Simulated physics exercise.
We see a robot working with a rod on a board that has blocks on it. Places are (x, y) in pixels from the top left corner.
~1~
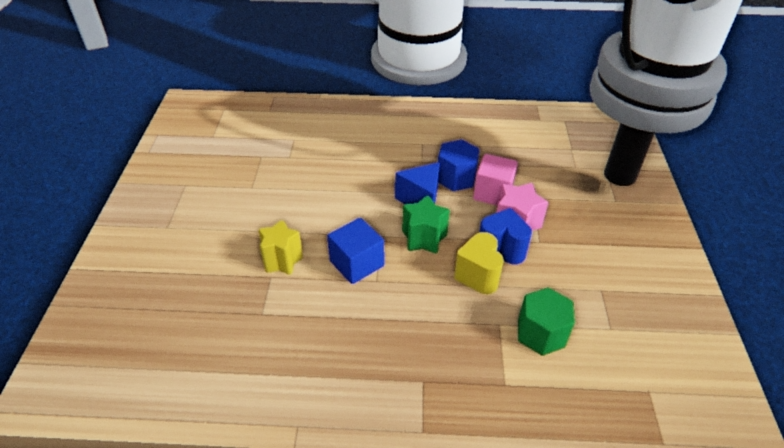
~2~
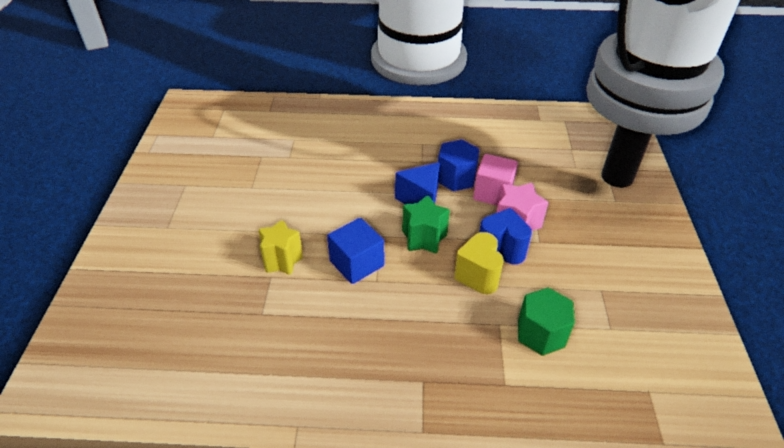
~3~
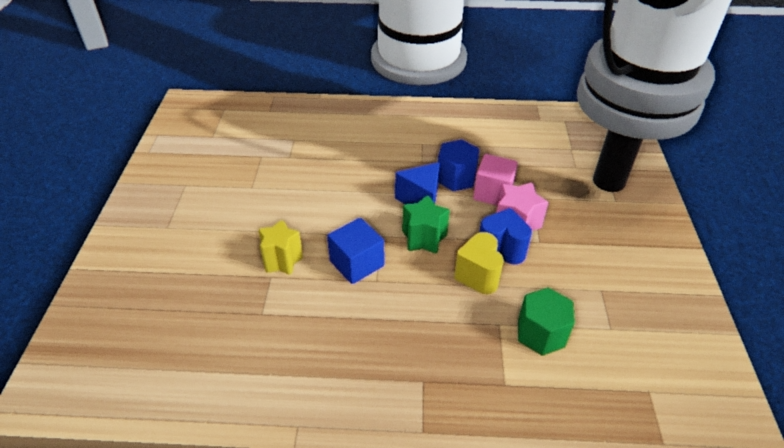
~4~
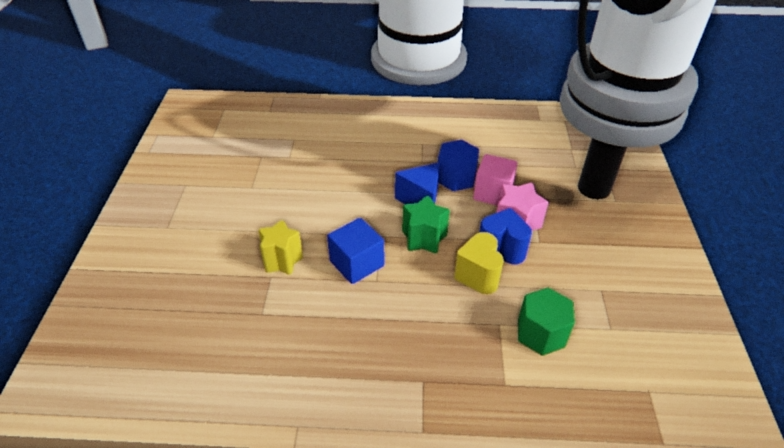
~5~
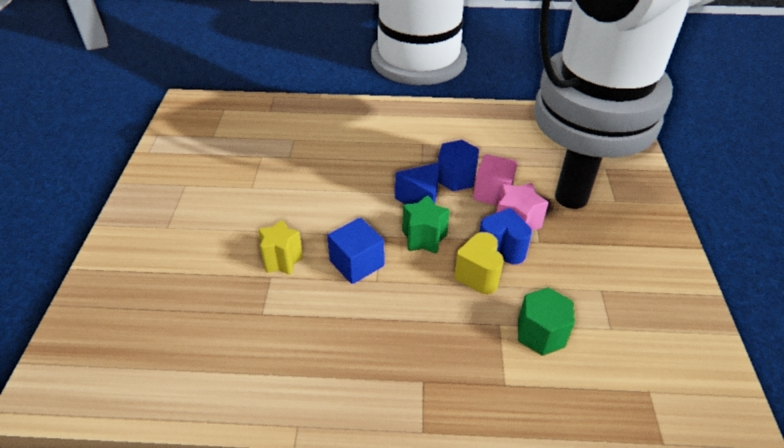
A robot arm with a black rod starts near the upper right edge of a wooden board, barely shifting at first. It then slides left and slightly toward the viewer, bringing the rod close beside the pink star, while the scattered blue, green, yellow and pink blocks stay still.
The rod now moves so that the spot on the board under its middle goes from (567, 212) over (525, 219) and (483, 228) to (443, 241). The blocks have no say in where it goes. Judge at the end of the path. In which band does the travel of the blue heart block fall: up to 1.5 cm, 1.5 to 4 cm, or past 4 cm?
Beyond 4 cm.
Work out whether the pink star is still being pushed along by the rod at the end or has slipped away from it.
It will keep going ahead of the rod.
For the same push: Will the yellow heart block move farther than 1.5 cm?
The answer is yes.
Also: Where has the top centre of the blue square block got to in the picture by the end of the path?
Close to (334, 243).
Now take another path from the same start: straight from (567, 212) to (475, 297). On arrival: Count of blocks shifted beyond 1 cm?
I expect three or more blocks to be moved by more than 1 cm.
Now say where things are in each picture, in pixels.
The first picture shows lower end of the rod (620, 176), tops of blocks, blue square block (355, 237), green star (426, 212), yellow heart block (483, 250), blue heart block (507, 223), pink star (522, 197).
The second picture shows rod (617, 178), blocks as before.
The third picture shows rod (609, 182), blocks as before.
The fourth picture shows rod (594, 189), blocks as before.
The fifth picture shows rod (571, 198), blue square block (355, 237), green star (426, 212), yellow heart block (483, 250), blue heart block (507, 223), pink star (522, 197).
On the path given first. One third of the way, rod (528, 205); yellow heart block (477, 259), turned 20° anticlockwise; blue heart block (490, 229); pink star (499, 201).
Two thirds of the way, rod (486, 213); green star (415, 213); yellow heart block (470, 270), turned 70° anticlockwise; blue heart block (452, 243), turned 25° anticlockwise; pink star (456, 212).
At the end, rod (444, 226); blue square block (334, 243), turned 15° anticlockwise; green star (369, 219); yellow heart block (469, 272), turned 85° anticlockwise; blue heart block (433, 253), turned 70° anticlockwise; pink star (410, 221).
